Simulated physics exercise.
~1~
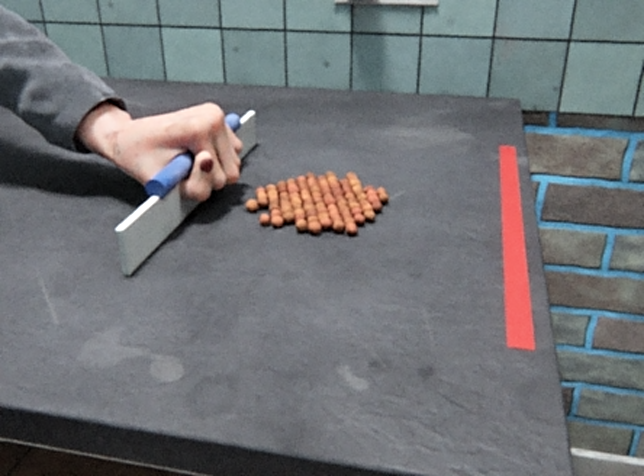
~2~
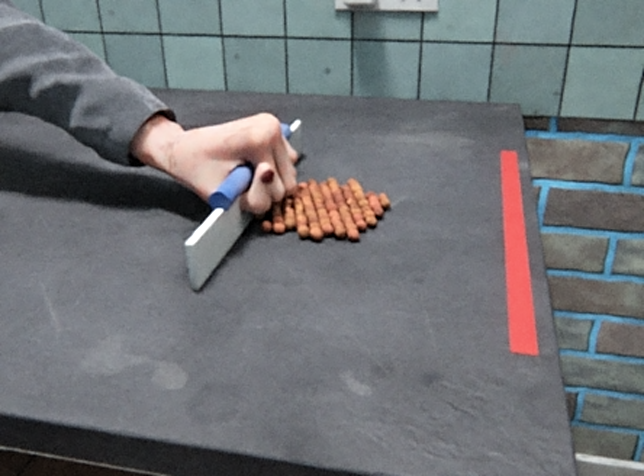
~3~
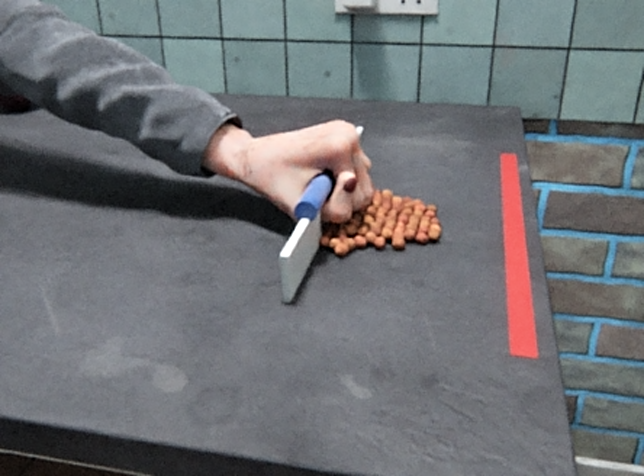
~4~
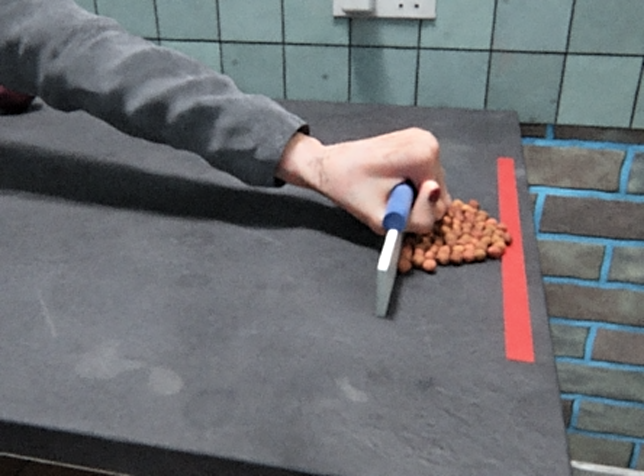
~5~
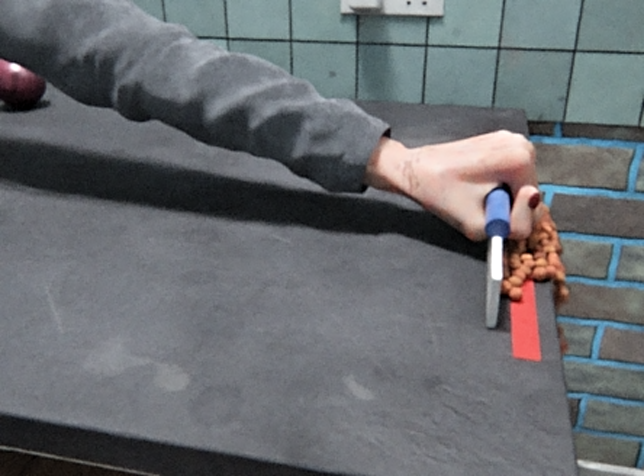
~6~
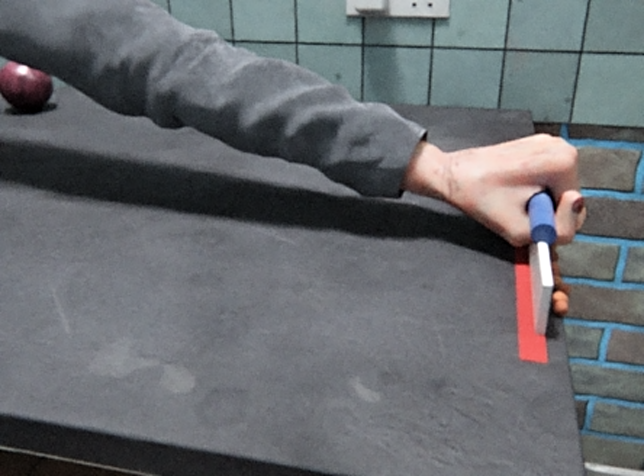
A hand with a blue-handled scraper sweeping small brown balls rightward across a dark table, past red tape and over the edge.
